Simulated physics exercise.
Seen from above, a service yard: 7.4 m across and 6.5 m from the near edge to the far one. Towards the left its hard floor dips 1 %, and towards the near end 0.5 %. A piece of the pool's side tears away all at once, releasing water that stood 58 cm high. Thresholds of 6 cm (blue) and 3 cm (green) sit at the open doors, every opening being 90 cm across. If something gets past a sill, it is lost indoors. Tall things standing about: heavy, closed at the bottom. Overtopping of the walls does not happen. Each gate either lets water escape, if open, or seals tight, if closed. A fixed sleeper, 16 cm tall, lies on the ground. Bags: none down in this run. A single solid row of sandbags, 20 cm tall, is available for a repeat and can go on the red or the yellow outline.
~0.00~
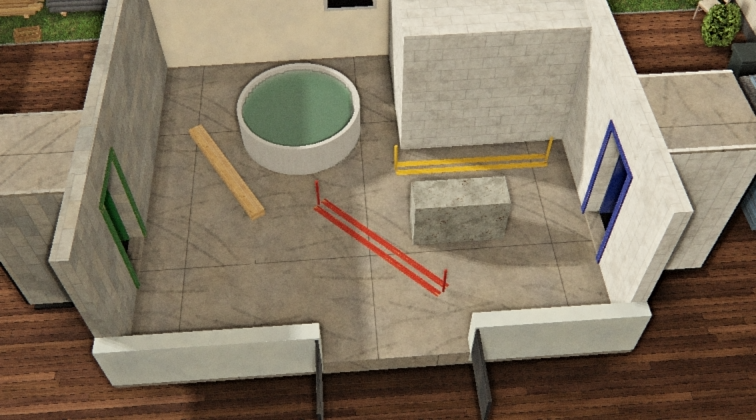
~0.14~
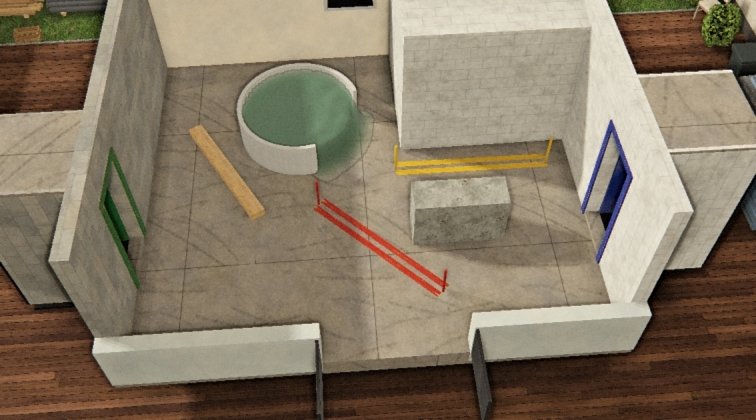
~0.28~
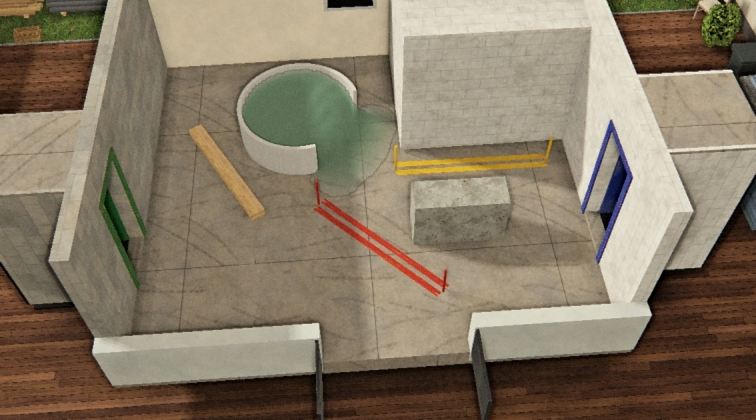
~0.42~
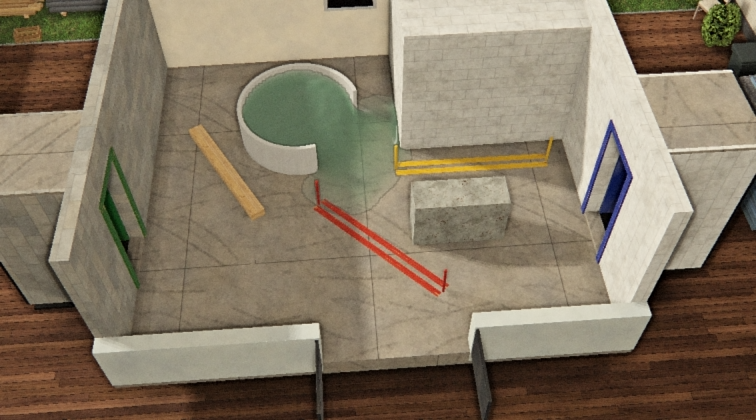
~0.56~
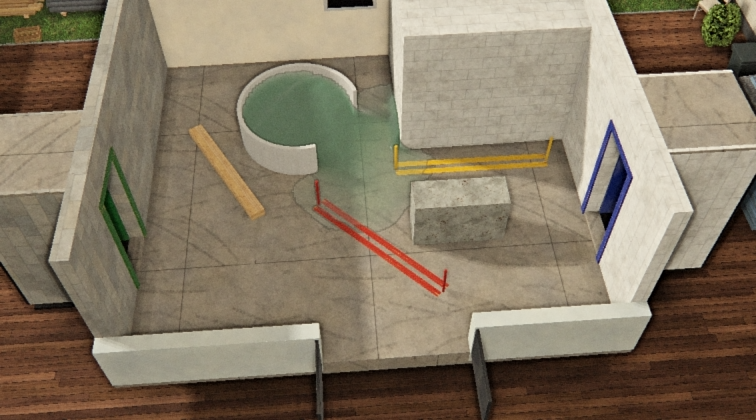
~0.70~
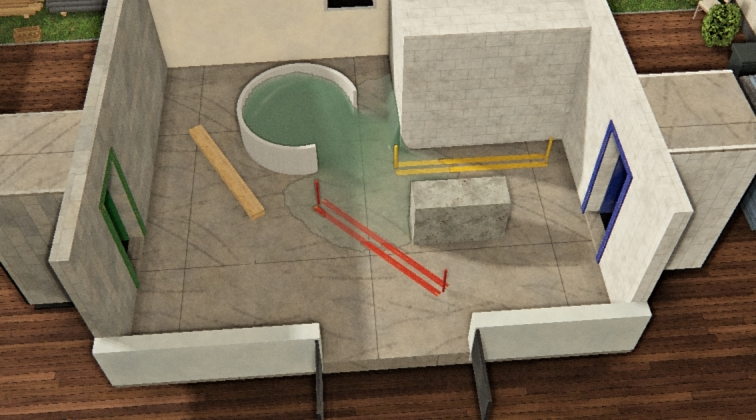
A round pool's side breaks open and green water spreads across the walled yard's floor.
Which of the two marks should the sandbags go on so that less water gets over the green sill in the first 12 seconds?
They should go on the red mark.
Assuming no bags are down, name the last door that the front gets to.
Green.
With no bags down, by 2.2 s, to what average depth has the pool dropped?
Mean depth: About 22 cm.
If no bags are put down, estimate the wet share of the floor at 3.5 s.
Something like 55 percent is wet.
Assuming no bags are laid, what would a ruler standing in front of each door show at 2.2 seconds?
So blue stands at 6 cm, while green stands at 0 cm.
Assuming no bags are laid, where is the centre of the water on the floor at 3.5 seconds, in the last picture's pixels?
I'd put it at around pixel (390, 163).
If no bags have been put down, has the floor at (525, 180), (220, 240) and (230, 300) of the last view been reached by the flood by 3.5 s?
First waterlogged, next untouched, last untouched.
After 1.4 s water covers 30 % of the floor and is deepest (38 cm) near (394, 140) in the run without bags; in at the green door, 0 L with no bags, 0 L with the row on red, 0 L on yellow.
After 2.2 s water covers 40 % of the floor and is deepest (27 cm) near (414, 217) in the run without bags; in at the green door, 0 L with no bags, 0 L with the row on red, 0 L on yellow.
After 3.5 s water covers 55 % of the floor and is deepest (22 cm) near (563, 143) in the run without bags; in at the green door, 0 L with no bags, 0 L with the row on red, 0 L on yellow.
After 7.0 s water covers 85 % of the floor and is deepest (10 cm) near (592, 318) in the run without bags; in at the green door, 0 L with no bags, 0 L with the row on red, 0 L on yellow.
After 12.0 s water covers 90 % of the floor and is deepest (10 cm) near (128, 362) in the run without bags; in at the green door, 28 L with no bags, 1 L with the row on red, 32 L on yellow.
